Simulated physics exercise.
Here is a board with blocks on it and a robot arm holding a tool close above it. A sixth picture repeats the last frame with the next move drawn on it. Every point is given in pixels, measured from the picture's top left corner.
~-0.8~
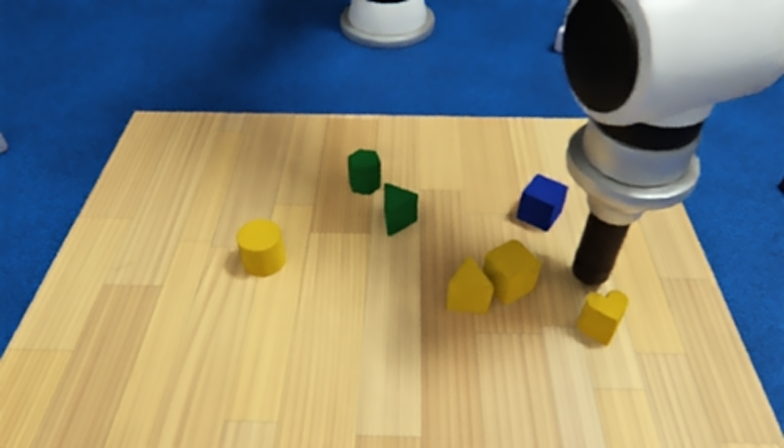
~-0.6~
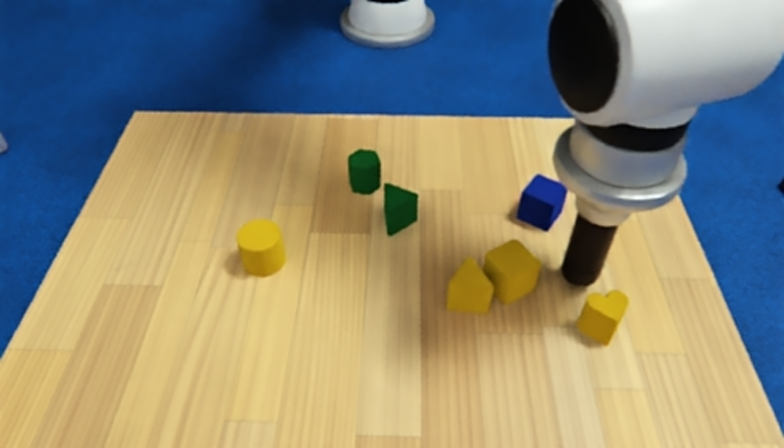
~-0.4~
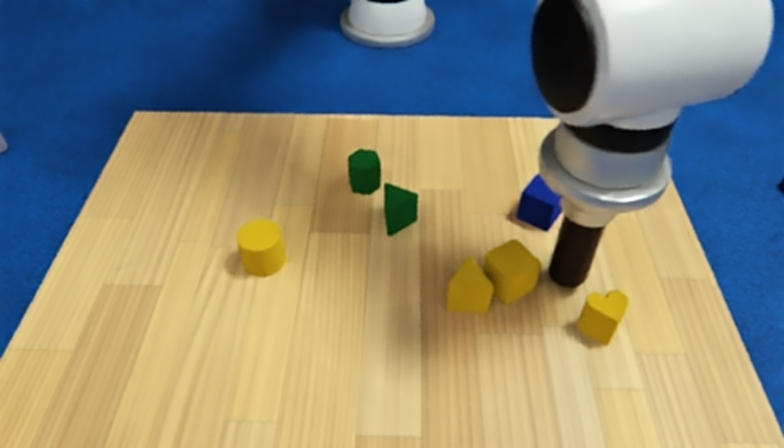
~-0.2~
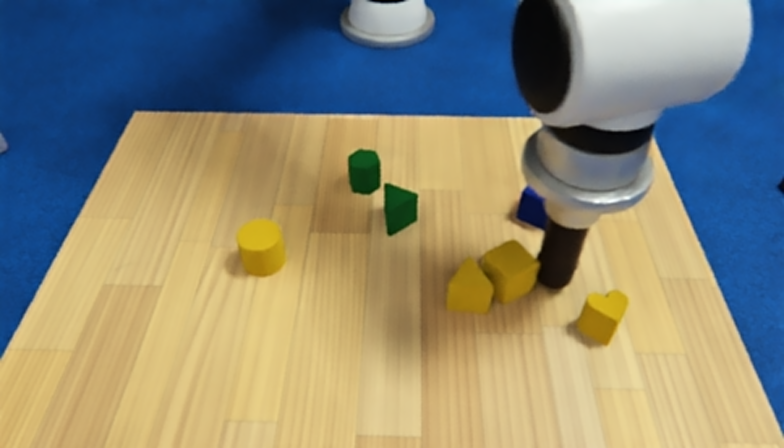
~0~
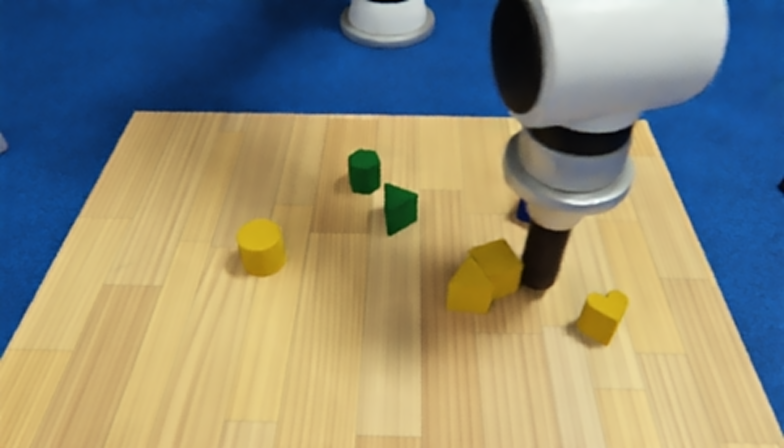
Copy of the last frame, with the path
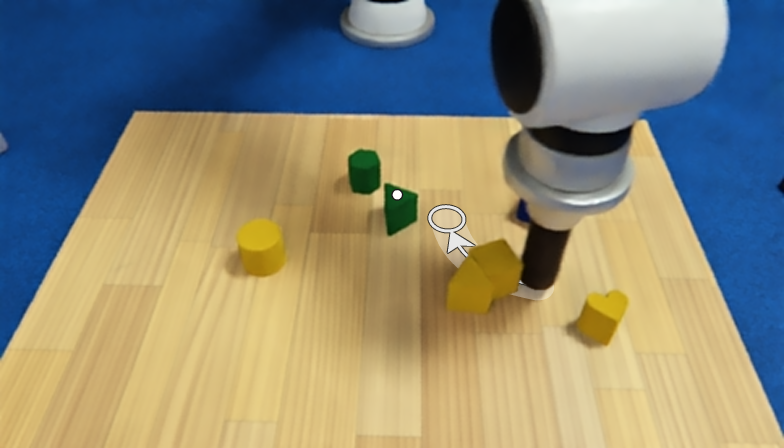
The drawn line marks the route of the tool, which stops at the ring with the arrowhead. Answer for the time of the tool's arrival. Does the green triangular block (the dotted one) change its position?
No, I don't think so.
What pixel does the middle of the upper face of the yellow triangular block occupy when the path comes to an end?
The middle of the upper face of the yellow triangular block will lie at about (437, 280) in the picture.
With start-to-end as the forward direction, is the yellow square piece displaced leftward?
I believe so.
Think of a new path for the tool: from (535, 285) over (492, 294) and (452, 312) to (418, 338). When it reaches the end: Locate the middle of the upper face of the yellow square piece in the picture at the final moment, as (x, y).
It should be at about (429, 259).
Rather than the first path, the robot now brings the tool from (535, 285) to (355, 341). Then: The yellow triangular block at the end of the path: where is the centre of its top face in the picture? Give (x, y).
In the picture, it is at (393, 272).
Path on the board, from (535, 285) through (491, 272) and (460, 248) to (447, 219); the dot is on the green triangular block.
What follows on the original path. One third of the way, tool (492, 263); yellow triangular block (439, 279), turned 25° anticlockwise; yellow square piece (451, 253), turned 30° anticlockwise.
Two thirds of the way, tool (461, 238); yellow triangular block (437, 280), turned 40° anticlockwise; yellow square piece (435, 249), turned 55° anticlockwise.
At the end, tool (448, 210); green triangular block in place; yellow triangular block (437, 280), turned 40° anticlockwise; yellow square piece (435, 249), turned 55° anticlockwise.
